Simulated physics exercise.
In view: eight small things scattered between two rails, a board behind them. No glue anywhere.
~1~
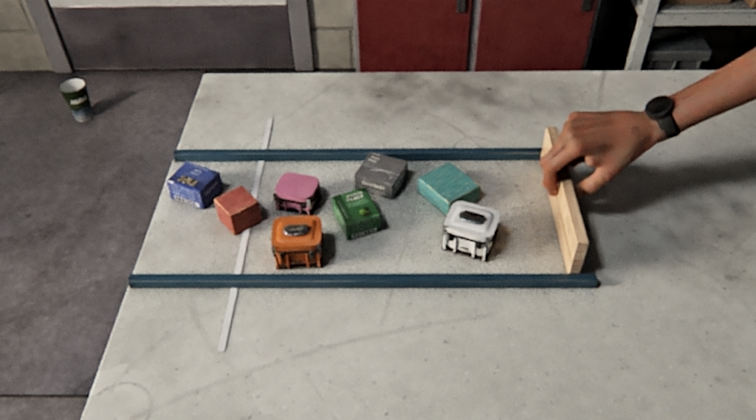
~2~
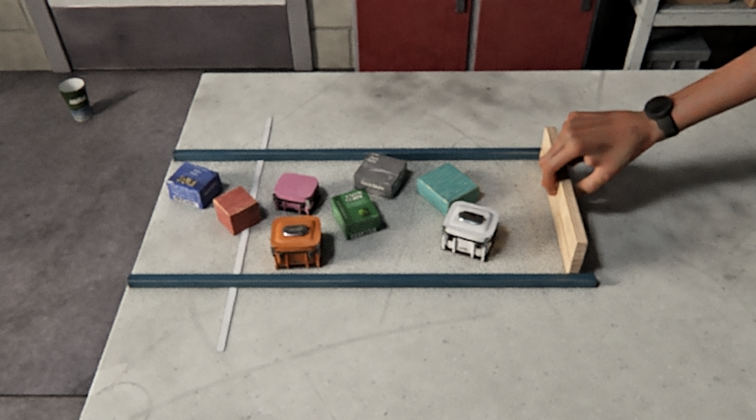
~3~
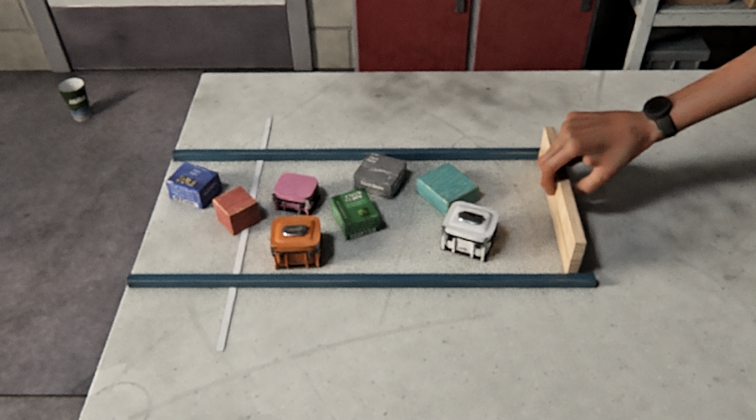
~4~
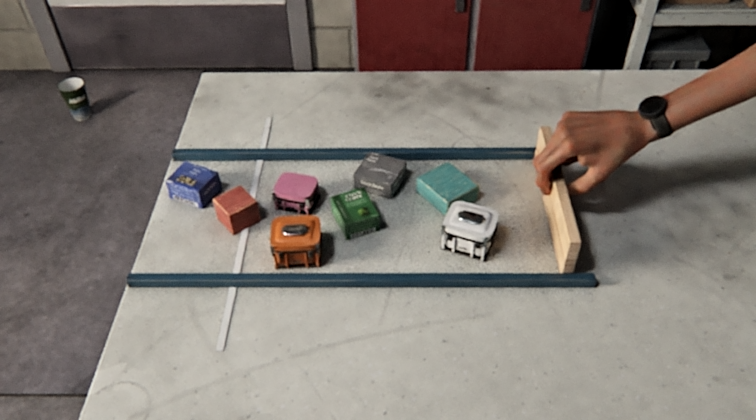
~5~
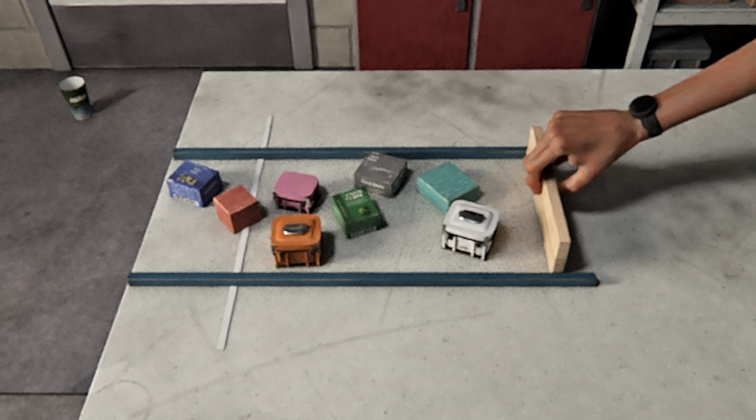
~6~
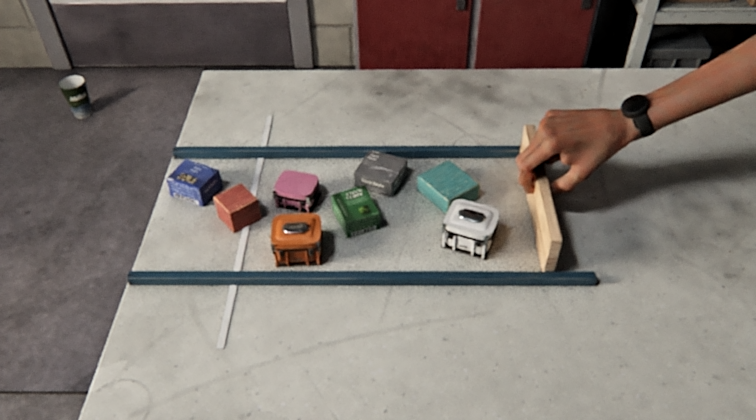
On a pale tabletop, a hand slid a wooden board slightly to the left between two dark blue rails, while the colourful boxes and blocks scattered in front of it stayed still.
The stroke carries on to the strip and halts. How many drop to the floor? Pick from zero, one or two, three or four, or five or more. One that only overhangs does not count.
As it turns out, the number that fall off is one or two.
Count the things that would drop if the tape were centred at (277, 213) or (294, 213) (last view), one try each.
In that order 0 and 0.
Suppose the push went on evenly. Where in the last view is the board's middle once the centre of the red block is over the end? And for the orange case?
Near (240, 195) and (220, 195).
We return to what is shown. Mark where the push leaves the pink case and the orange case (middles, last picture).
First (167, 188), then (167, 241).
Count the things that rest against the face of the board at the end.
That makes 2.
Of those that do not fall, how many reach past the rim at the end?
The number is 2.
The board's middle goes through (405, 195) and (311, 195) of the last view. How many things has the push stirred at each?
At the one place 4, at the other 8.
A little later, none off yet; blue box at rest near (195, 183); red block at rest near (238, 208); pink case at rest near (297, 192).
Next, none off yet; blue box at rest near (195, 183); red block moving near (233, 209); pink case shifted about its own width near (251, 189).
When it is over, the number that fall off is one or two; down, blue box.
